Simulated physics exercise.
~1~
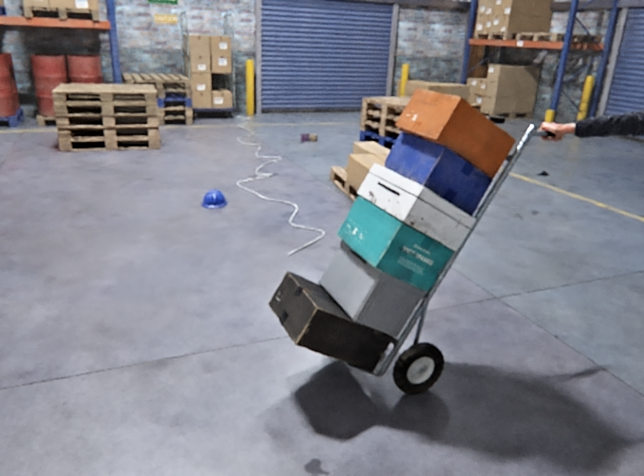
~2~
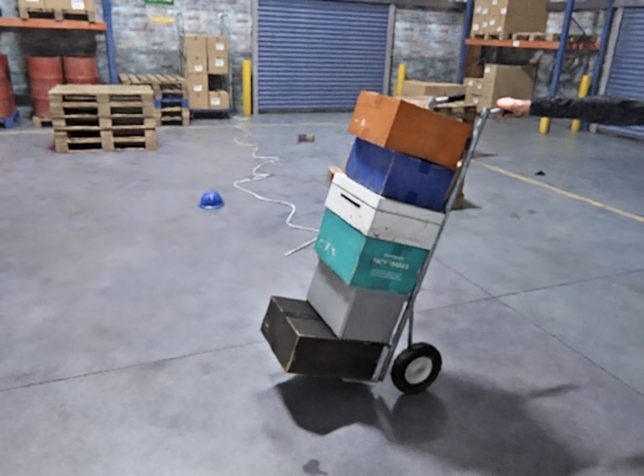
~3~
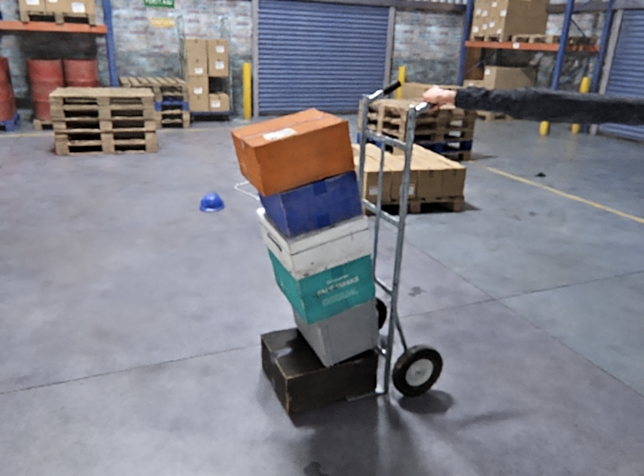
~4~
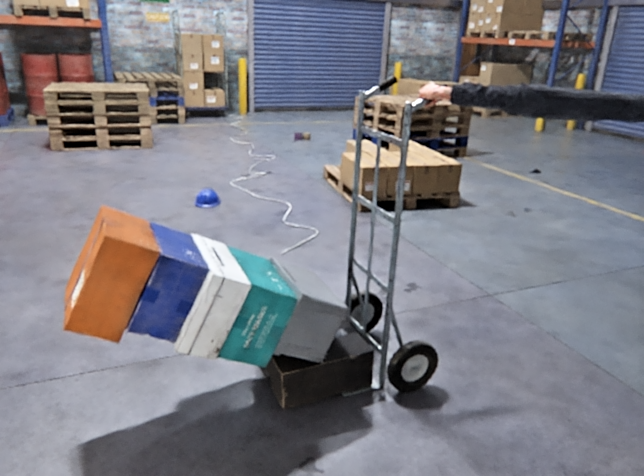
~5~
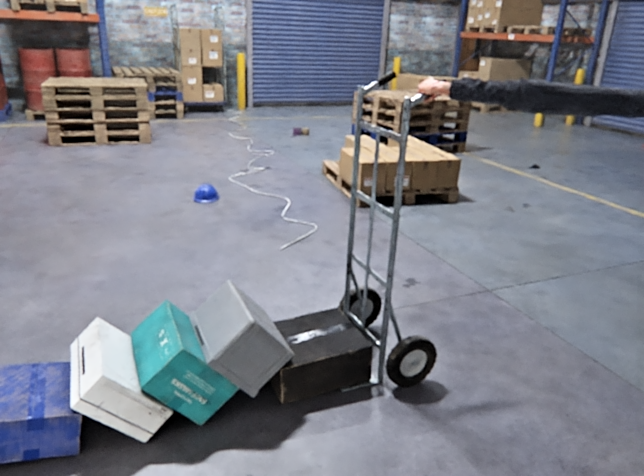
The clip shows a hand tipping a loaded hand truck upright in a warehouse, sending the stacked containers toppling left over the black box at the bottom. The orange box ends out of view, with the blue, white, turquoise and grey containers strewn leftward beside the black box.
